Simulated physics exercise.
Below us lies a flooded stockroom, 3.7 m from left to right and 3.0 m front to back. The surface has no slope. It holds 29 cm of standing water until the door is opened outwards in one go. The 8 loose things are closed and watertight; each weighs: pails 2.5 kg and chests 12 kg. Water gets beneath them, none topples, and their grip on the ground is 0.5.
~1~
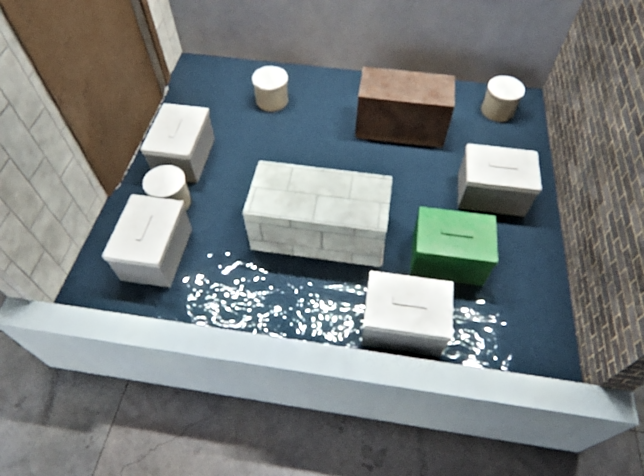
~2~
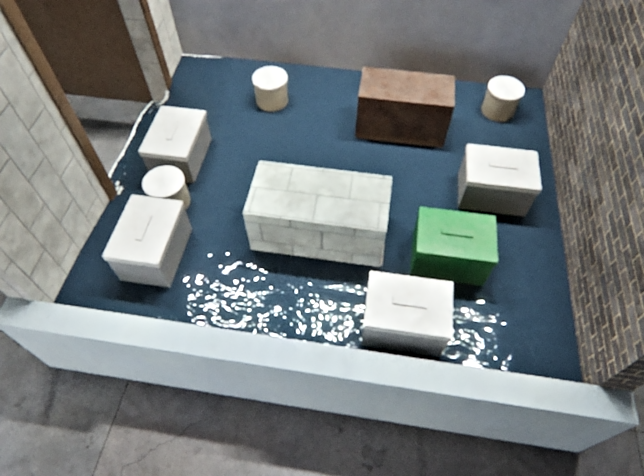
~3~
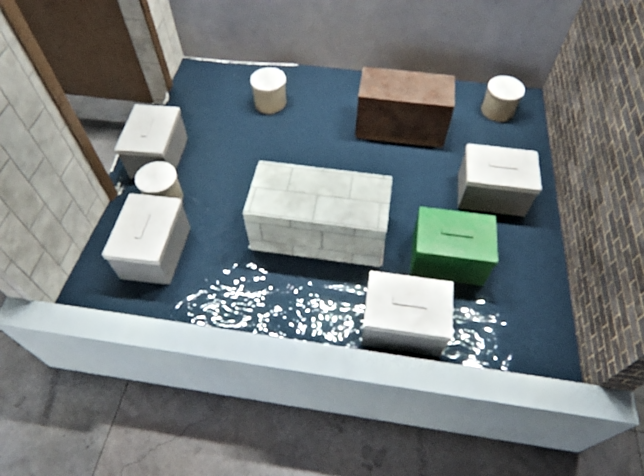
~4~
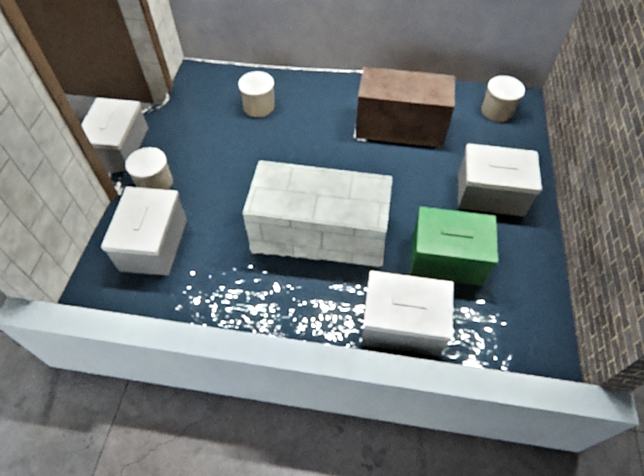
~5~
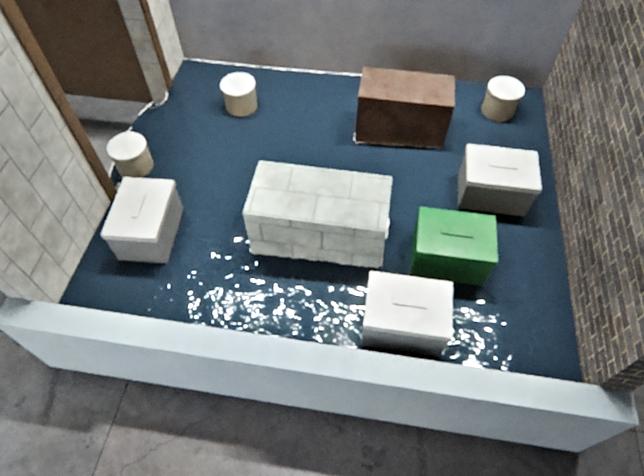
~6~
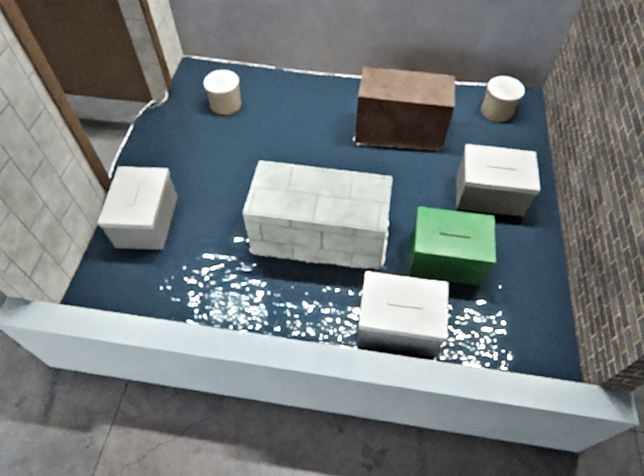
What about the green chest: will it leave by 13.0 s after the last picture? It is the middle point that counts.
Green chest remains inside.
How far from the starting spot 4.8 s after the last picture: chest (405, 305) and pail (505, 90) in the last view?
In turn: 80 cm, 80 cm.
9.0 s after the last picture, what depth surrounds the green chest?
Roughly 12 cm.
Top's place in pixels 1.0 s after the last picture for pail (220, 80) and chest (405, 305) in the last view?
Near (173, 85) and (362, 301).
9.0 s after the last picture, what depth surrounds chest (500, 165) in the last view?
Roughly 12 cm.
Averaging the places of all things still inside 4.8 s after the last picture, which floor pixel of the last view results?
Near (389, 215).
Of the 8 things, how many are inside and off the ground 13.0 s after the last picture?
At that moment 3.
Then, 1.0 s after the last picture the green chest is near (434, 228), 0.2 m from its start, afloat; 2 of 8 are out; 6 afloat.
Then, 4.8 s after the last picture the green chest is near (442, 230), 0.1 m from its start, afloat; 4 of 8 are out; 4 afloat.
Then, 9.0 s after the last picture the green chest is near (423, 206), 0.4 m from its start, afloat; 4 of 8 are out; 4 afloat.
Then, 13.0 s after the last picture the green chest is near (419, 172), 0.8 m from its start, afloat; 5 of 8 are out; 3 afloat.
